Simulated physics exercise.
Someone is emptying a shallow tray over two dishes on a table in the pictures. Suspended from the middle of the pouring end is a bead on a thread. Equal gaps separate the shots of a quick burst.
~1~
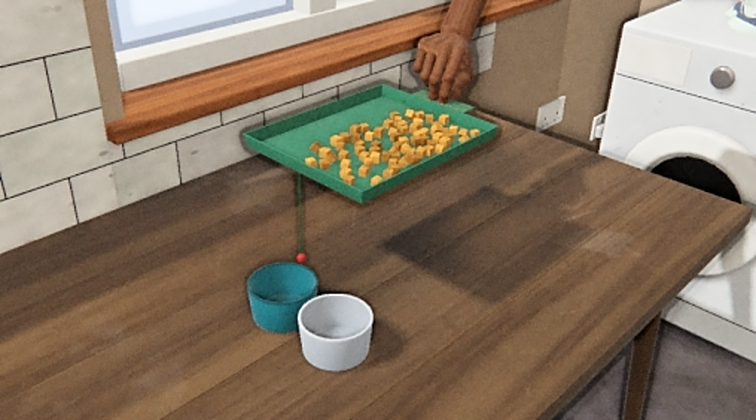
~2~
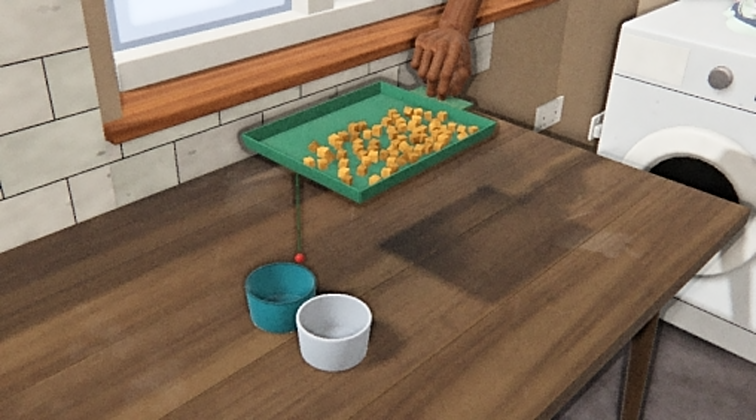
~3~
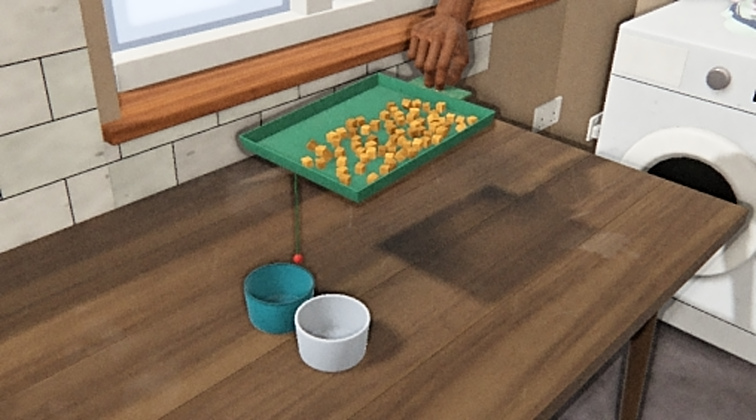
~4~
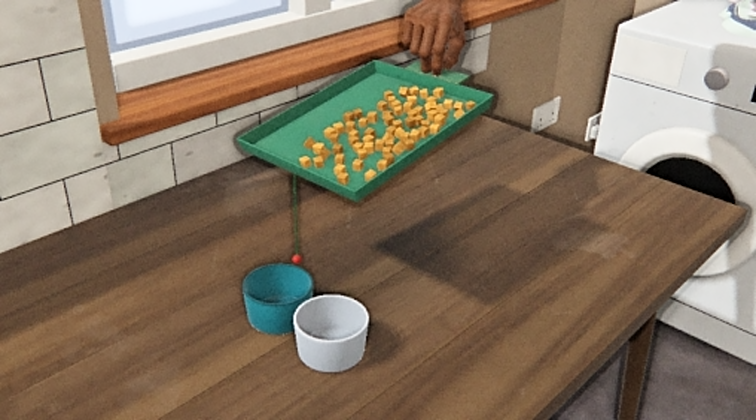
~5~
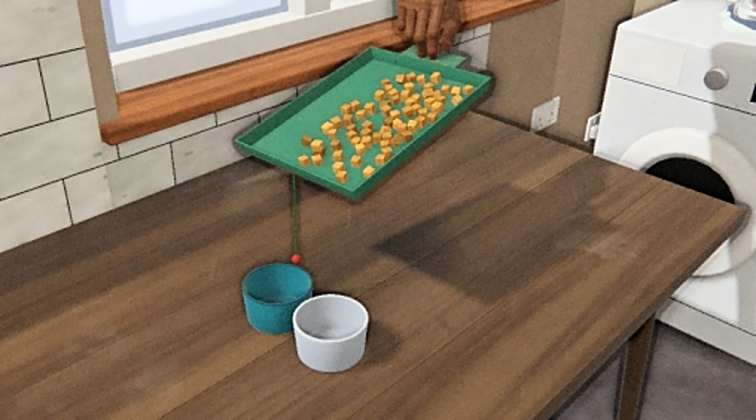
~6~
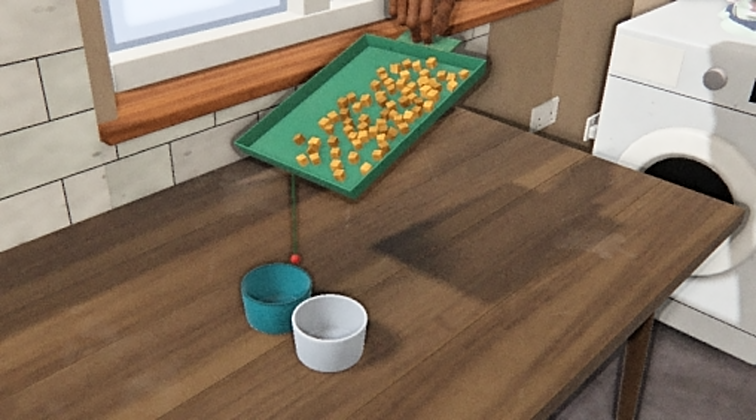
A hand lifted the far end of a green tray of croutons, tilting it gradually toward its near left corner above a teal dish and a white one, while the croutons stayed on it.
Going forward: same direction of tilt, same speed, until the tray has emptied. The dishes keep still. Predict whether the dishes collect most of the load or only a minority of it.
They collect only a minority of it.
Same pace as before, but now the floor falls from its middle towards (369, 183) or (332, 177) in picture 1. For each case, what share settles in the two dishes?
The first gives 20 %, the second 80 %.
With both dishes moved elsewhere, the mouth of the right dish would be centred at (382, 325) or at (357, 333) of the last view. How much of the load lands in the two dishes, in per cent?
Approximately 0 percent, followed by approximately 20 percent.
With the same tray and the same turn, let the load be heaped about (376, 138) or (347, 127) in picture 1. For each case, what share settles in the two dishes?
In order, roughly 30 % and 20 %.
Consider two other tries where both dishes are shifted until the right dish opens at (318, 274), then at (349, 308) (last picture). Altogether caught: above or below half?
At place one not up to half; at place two not up to half.
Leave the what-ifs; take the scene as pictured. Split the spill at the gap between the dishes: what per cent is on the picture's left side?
About 90 %.
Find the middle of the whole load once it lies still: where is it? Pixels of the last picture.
I'd say the middle ends up at about (257, 313).
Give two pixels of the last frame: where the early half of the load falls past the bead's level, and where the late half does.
The opening half passes (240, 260), the closing half (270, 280).
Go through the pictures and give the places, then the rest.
Corners of the pouring end at (248, 134) and (362, 189), level; middle of the load at (398, 147), croutons; left dish at (257, 310); right dish at (309, 347); bead on its thread at (302, 258), in the first picture.
Corners of the pouring end at (246, 134) and (360, 189), level; middle of the load at (396, 145), in the second picture.
Corners of the pouring end at (244, 136) and (357, 189), tipped barely, lowest at the left corner; middle of the load at (394, 140), in the third picture.
Corners of the pouring end at (241, 138) and (355, 189), tipped a little, lowest at the left corner; middle of the load at (392, 132), in the fourth picture.
Corners of the pouring end at (240, 140) and (353, 188), tipped clearly, lowest at the left corner; middle of the load at (389, 123), in the fifth picture.
Corners of the pouring end at (238, 142) and (350, 187), tipped clearly, lowest at the left corner; middle of the load at (386, 115); left dish at (251, 312); right dish at (303, 348), in the sixth picture.
Soon, tray tipped steeply; nearly all on the tray; a small part in the air.
A while on, tray tipped past a quarter turn; about two thirds on the tray; a small part in the left dish; about a quarter outside both; a small part in the air.
Towards the end, tray tipped past a quarter turn; a stray few in the right dish; about a third in the left dish; about two thirds outside both.
Finally, tray tipped past a quarter turn; a stray few in the right dish; about a third in the left dish; about two thirds outside both.
